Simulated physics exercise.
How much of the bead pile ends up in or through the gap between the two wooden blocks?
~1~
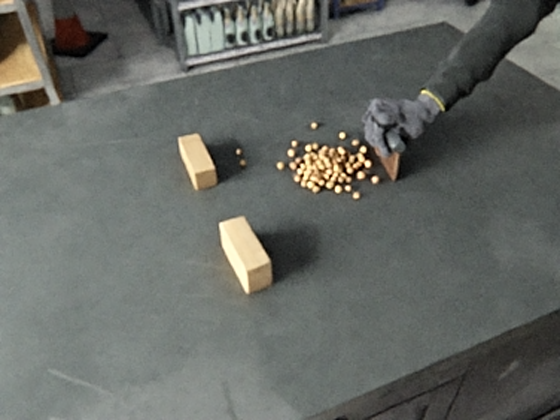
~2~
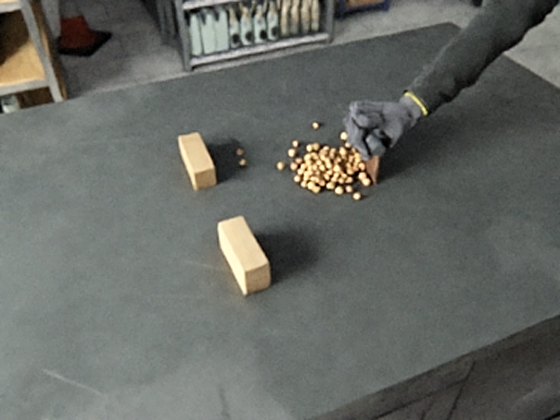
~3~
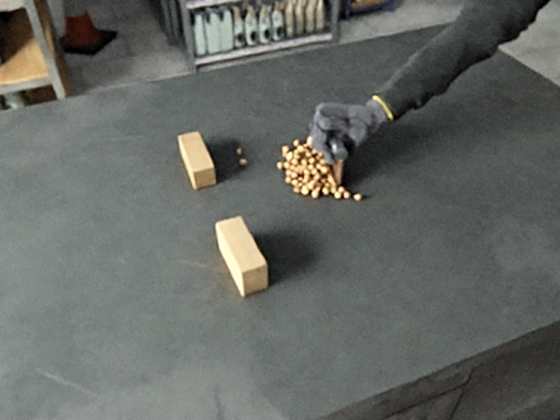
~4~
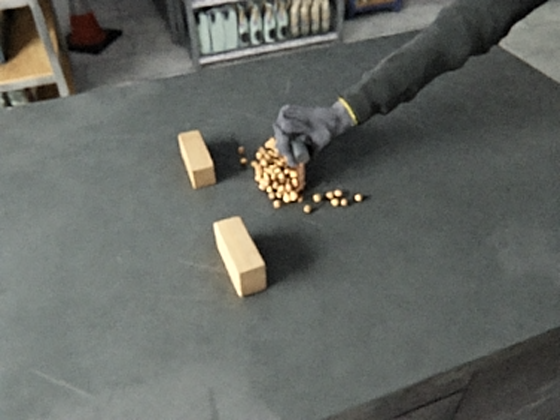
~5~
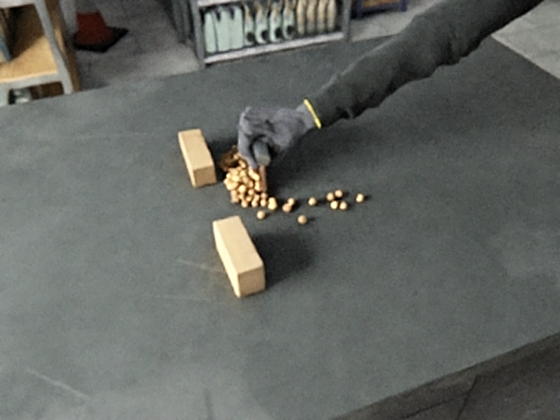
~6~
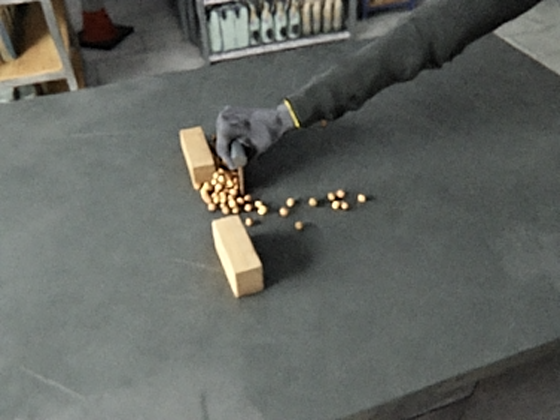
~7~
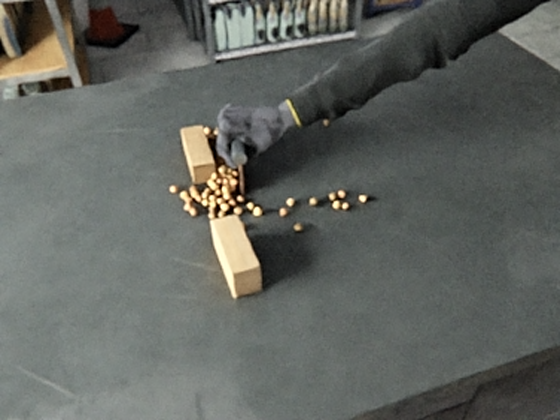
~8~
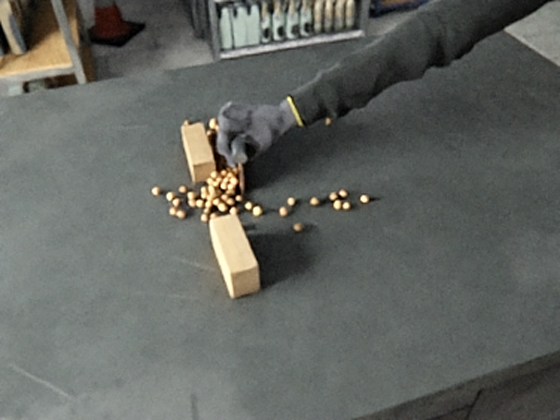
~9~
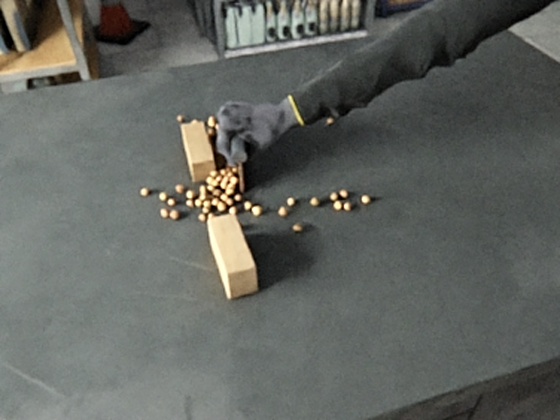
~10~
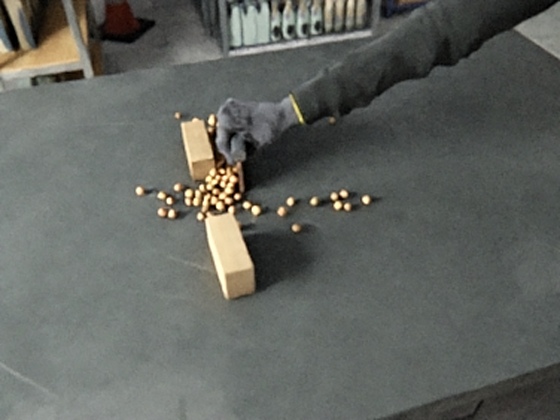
A moderate share of the beads, about a quarter, ends up in or through the gap, while most of them stay on the right side of the blocks.
